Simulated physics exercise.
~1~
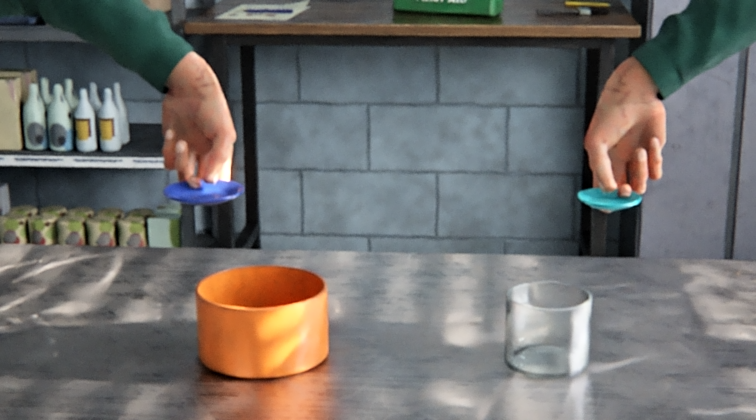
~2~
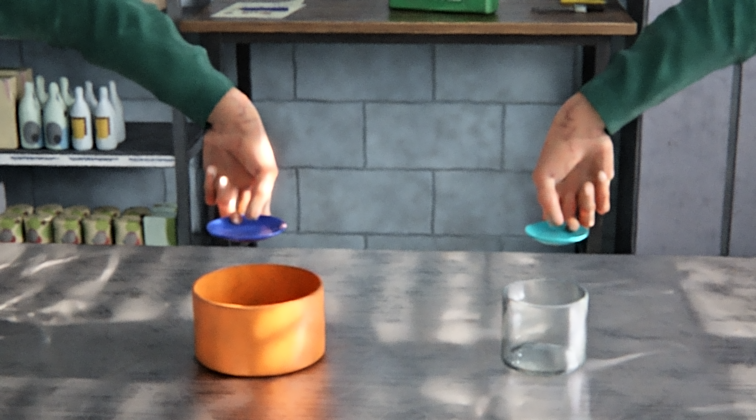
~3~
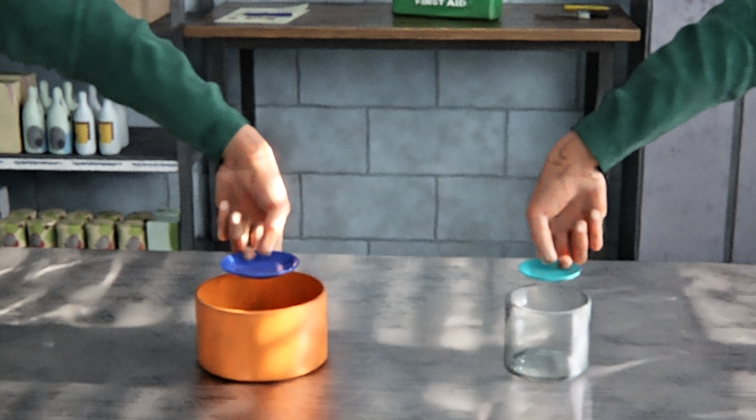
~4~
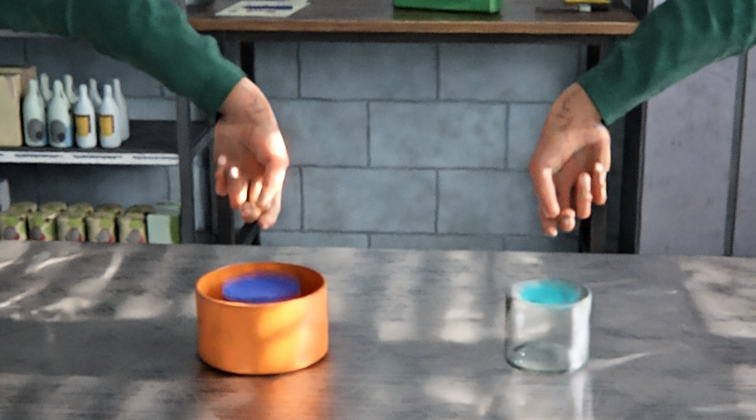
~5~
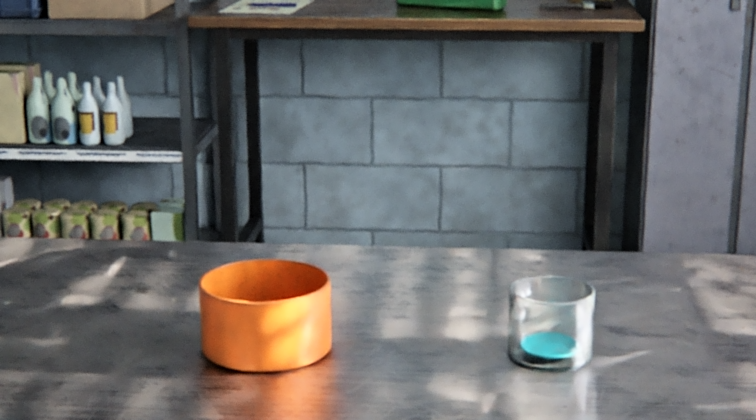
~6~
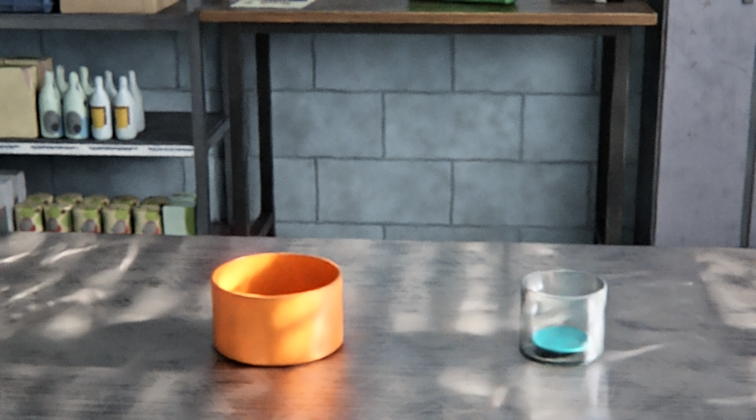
A blue plate and a turquoise saucer hang from two hands in green sleeves above a dark tabletop, seen from the front by a slightly swaying camera, with shelves and a grey block wall behind. Below them stand an orange round container on the left and a clear glass on the right. The hands shift and lower both discs to just above the openings. The fingers then let go, and both discs drop inside as the hands draw back. At the end, the turquoise saucer lies at the bottom of the glass, while the blue plate is hidden within the orange container.
